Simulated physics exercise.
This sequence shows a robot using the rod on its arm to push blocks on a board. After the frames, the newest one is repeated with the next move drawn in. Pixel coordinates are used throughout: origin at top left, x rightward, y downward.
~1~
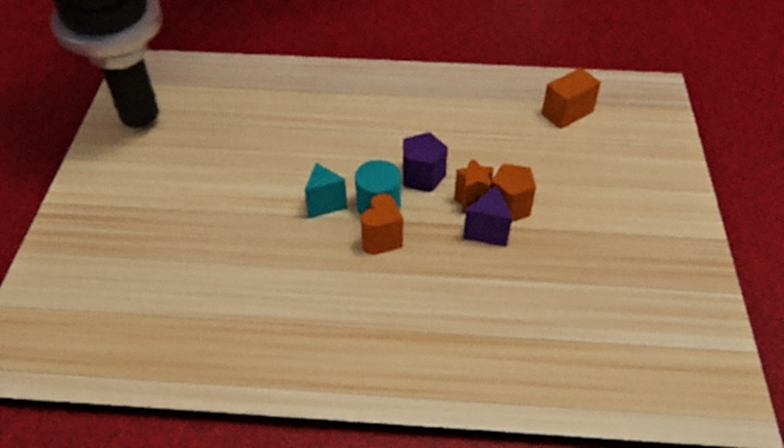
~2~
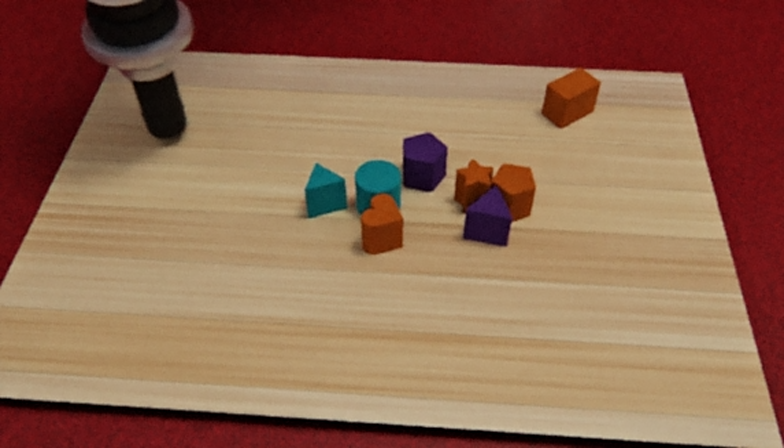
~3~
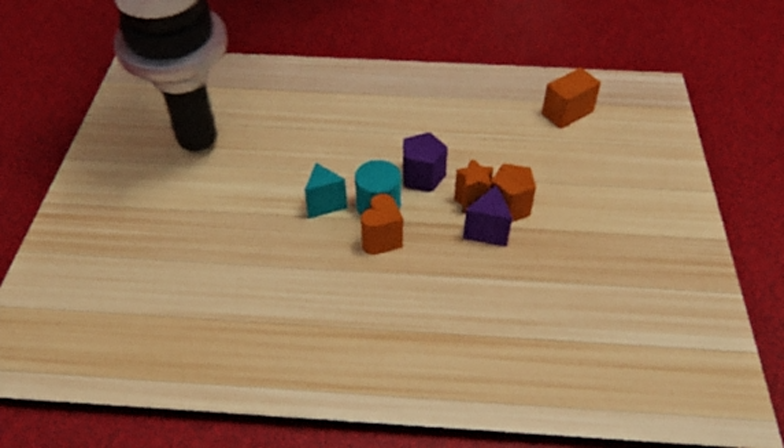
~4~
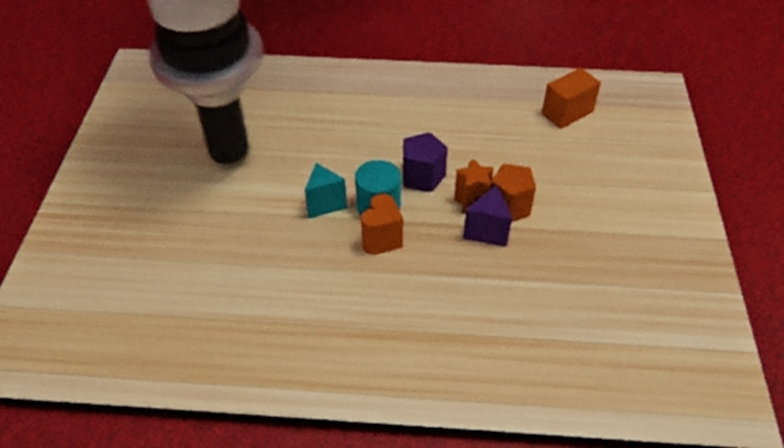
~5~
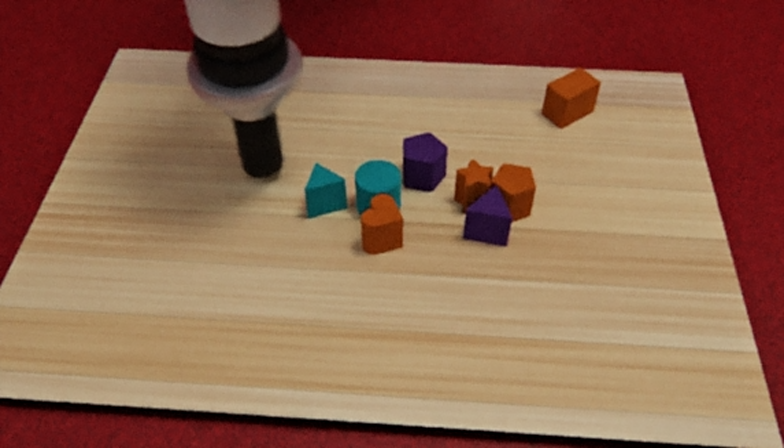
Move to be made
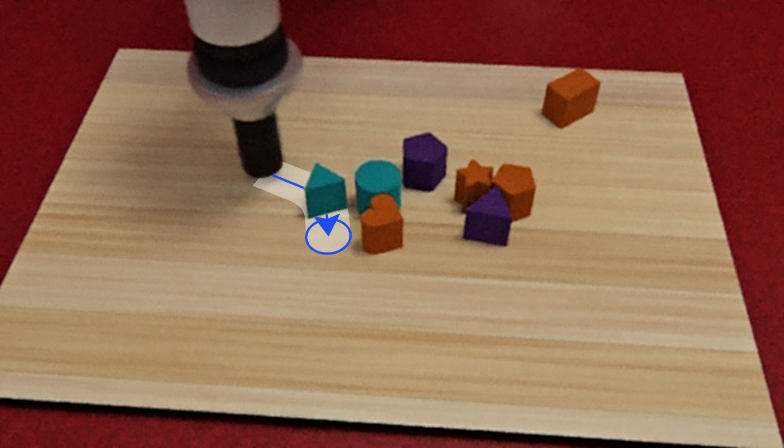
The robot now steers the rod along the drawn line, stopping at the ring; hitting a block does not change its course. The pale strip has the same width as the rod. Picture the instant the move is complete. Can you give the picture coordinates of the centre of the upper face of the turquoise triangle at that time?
My estimate: (352, 226).
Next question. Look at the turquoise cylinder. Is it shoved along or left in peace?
The block in question stays where it was by the end.
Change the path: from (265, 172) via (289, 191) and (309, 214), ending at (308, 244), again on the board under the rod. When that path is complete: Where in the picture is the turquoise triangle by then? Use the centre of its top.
It sits at (342, 193).
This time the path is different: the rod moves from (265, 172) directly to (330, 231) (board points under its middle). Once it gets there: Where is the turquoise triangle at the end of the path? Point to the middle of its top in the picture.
The middle of its top is at (364, 200).
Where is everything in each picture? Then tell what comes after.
Rod's lower end at (140, 115); turquoise triangle at (322, 177); turquoise cylinder at (378, 175); orange heart at (382, 211), in the first picture.
Rod at (168, 126); blocks still, in the second picture.
Rod at (198, 138); blocks still, in the third picture.
Rod at (229, 151); blocks still, in the fourth picture.
Rod at (263, 164); turquoise triangle at (322, 177); turquoise cylinder at (378, 175); orange heart at (382, 211), in the fifth picture.
Drawn move, from (265, 172) via (298, 185) and (324, 205), ending at (328, 236).
The first path, step by step. One third of the way, rod at (297, 178); nothing pushed yet.
Two thirds of the way, rod at (323, 198); turquoise triangle at (341, 197), turned 35° clockwise.
At the end, rod at (328, 228); turquoise triangle at (352, 226), turned 20° clockwise; turquoise cylinder still; orange heart at (385, 213), turned 20° anticlockwise.
